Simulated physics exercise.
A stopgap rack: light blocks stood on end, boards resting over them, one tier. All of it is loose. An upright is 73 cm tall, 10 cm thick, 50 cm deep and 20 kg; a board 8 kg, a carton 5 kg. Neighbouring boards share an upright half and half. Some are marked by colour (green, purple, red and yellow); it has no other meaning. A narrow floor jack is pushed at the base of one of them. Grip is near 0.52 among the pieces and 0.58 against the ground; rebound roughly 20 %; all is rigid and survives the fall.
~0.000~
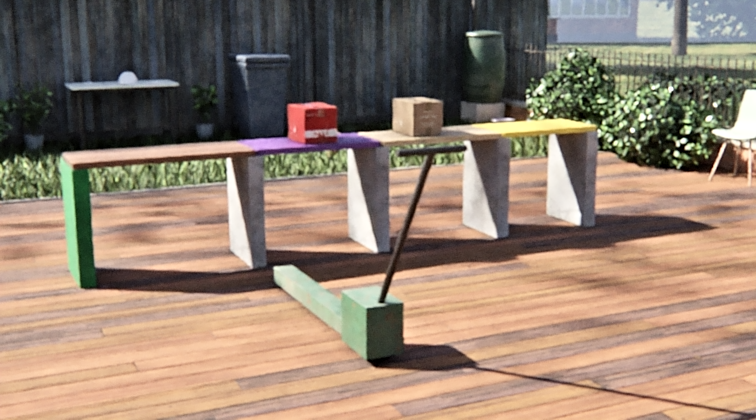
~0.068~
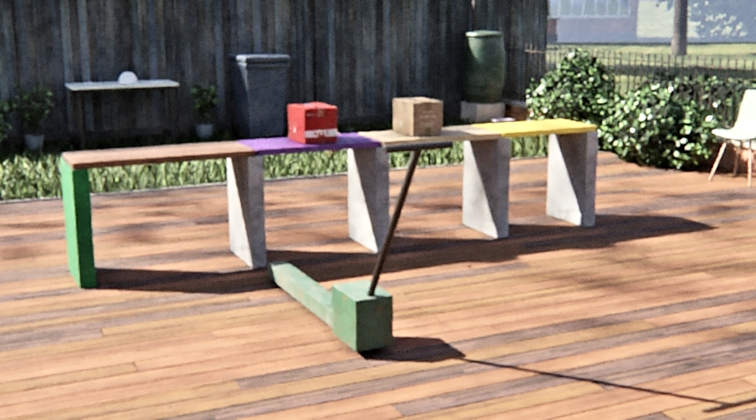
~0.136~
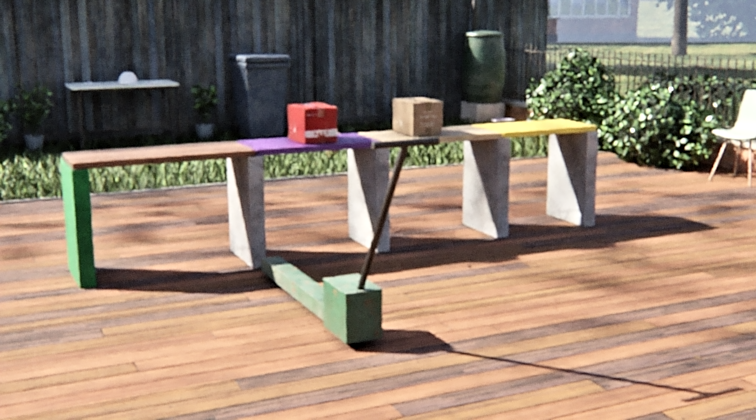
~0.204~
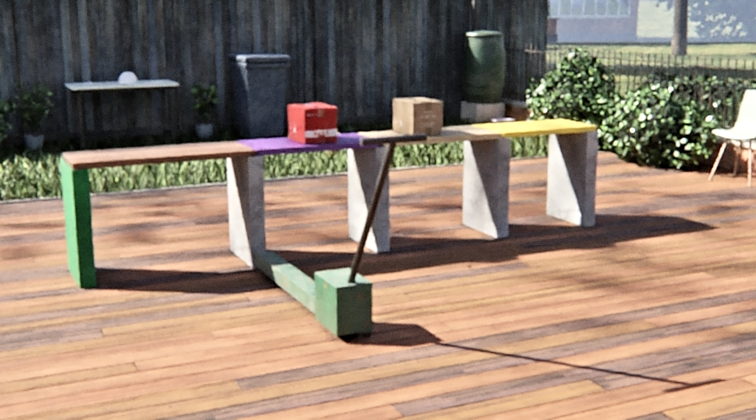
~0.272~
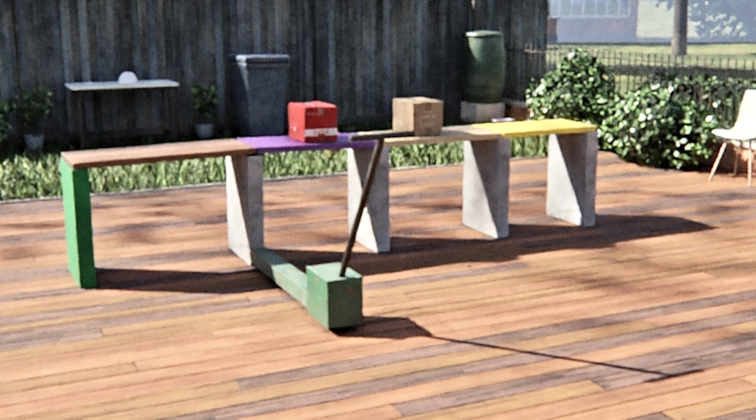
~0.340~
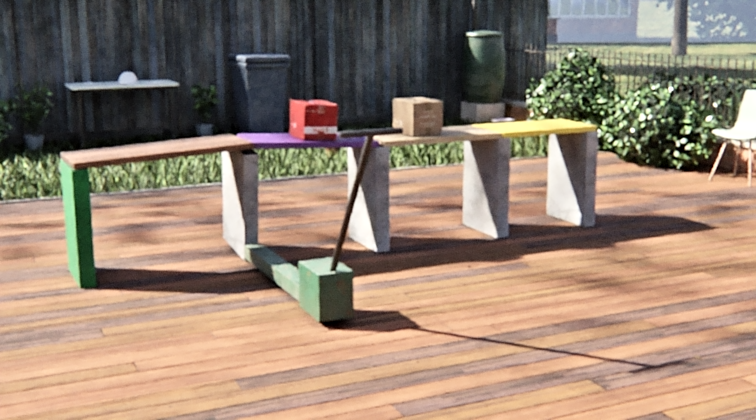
A green block-shaped jack with a long dark handle slides across the wooden deck toward a makeshift rack of boards on upright blocks, where a red box and a brown carton sit. It meets the base of the second upright from the left, which shifts and leans slightly, nudging the purple board.
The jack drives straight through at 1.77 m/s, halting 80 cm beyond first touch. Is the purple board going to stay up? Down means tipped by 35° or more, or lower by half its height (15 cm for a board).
That board drops.
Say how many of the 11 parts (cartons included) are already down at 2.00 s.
At that moment 7.
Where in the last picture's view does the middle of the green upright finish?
Around (9, 279).
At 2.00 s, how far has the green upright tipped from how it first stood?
Roughly 90°.
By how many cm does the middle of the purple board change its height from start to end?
About 65 cm lower.
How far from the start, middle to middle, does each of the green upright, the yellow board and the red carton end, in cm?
About: Green 50, yellow 70, red 90.
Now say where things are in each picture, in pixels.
In the first picture (places mark the middle of the side facing us), jack tip (279, 275) 44 cm short; purple board (321, 148); yellow board (534, 125); green upright (84, 230); nothing disturbed.
Jack tip (273, 270) 32 cm short; purple board (321, 148), in the second picture.
Jack tip (266, 265) 20 cm short; purple board (321, 148), in the third picture.
Jack tip (260, 260) 8 cm short; purple board (321, 148), in the fourth picture.
Jack tip (254, 256) 39 mm in; purple board (320, 147); one has shifted, in the fifth picture.
Jack tip (249, 251) 16 cm in; purple board (319, 145) shifted 28 mm; red carton (321, 123) shifted 28 mm; green upright (84, 230); steepest lean 6°, the upright at (233, 199); 4 disturbed, none down, in the sixth picture.
After 0.88 s, 3 of the 11 pieces down; purple board leaning 44°, 40 cm lower; red carton leaning 41°, 42 cm lower.
After 2.00 s, 7 of the 11 pieces down; purple board leaning 7°, 67 cm lower; green upright on its side.
At rest (5.8 s), 10 of the 11 pieces down; purple board leaning 7°, 67 cm lower; green upright on its side; red carton leaning 24°, 73 cm lower. As the last picture would show them, middles, purple board near (328, 230), green upright near (9, 279).
